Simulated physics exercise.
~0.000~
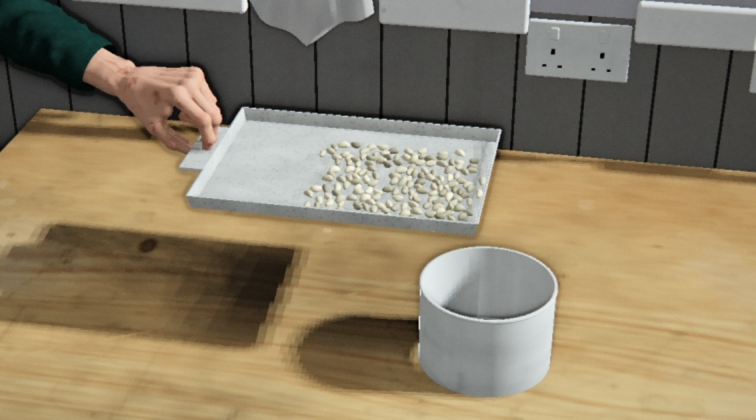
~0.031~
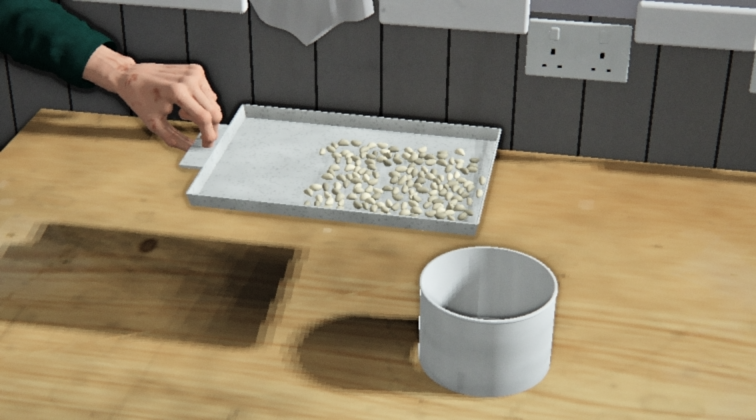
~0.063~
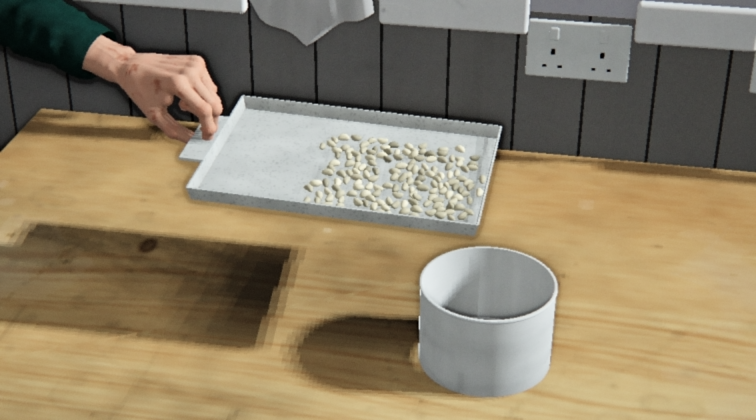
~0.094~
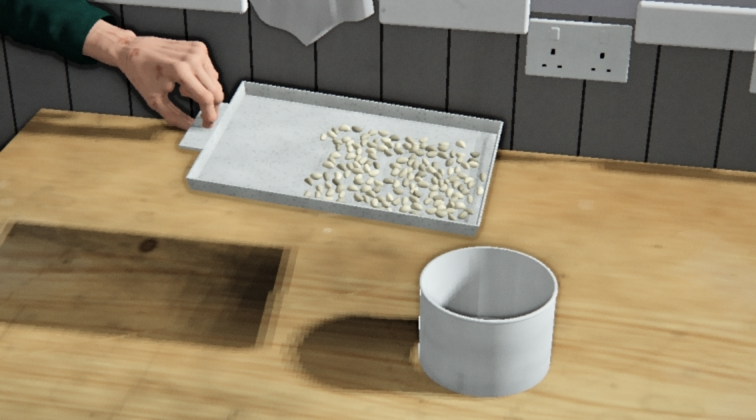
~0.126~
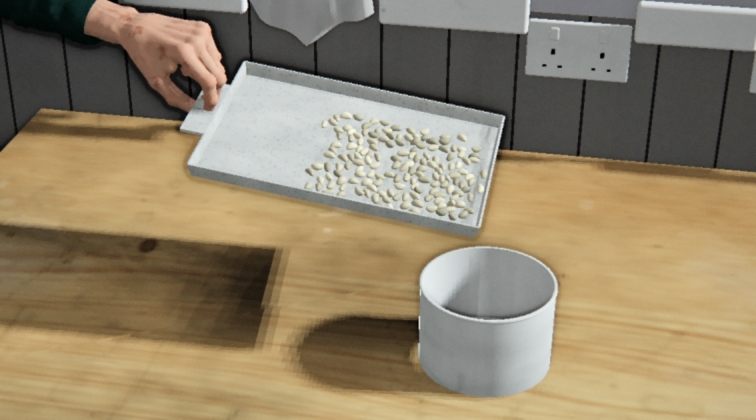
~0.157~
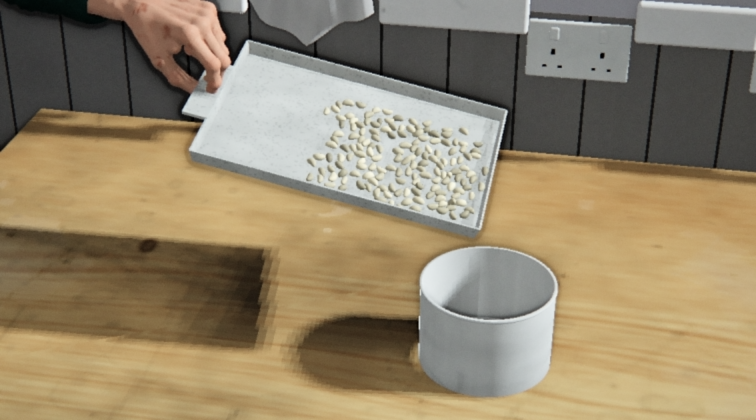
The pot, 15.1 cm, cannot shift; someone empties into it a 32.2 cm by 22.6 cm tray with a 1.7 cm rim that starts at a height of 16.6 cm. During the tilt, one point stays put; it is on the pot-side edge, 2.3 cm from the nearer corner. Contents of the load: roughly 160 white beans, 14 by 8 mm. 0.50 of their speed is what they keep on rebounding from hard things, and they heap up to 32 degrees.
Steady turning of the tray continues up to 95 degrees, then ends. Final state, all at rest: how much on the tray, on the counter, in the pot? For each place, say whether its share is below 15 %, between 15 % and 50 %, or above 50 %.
As I see it, left on the tray: It's going to get a small sliver of the load. Counter: It's going to get a small sliver of the load. Pot: It's going to get the main portion of the load.
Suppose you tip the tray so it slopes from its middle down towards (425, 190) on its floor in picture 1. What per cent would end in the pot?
The share would be about 70 percent.
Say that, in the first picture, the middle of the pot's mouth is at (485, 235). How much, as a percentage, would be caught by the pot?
0 %.
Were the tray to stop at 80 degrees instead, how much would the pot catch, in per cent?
It would be near 90 per cent.
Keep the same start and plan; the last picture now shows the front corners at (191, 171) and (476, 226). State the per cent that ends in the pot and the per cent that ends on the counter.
Pot 95; counter 5.
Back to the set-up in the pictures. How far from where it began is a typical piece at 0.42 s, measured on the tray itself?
It has moved some 4 cm from its start.
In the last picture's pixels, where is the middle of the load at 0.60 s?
Near (490, 217).
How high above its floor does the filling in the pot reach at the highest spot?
About 2.5 centimetres.
Then, at 0.42 s, tilt 54 degrees; the tray holds 100 %, the pot 0 %.
Then, at 0.60 s, tilt 82 degrees; the tray holds 85 %, the pot 0 %.
Then, at 0.90 s, tilt 95 degrees; the tray holds 0 %, the pot 95 %.
At rest (1.7 s), tray 0 %, counter 5 %, pot 100 %.
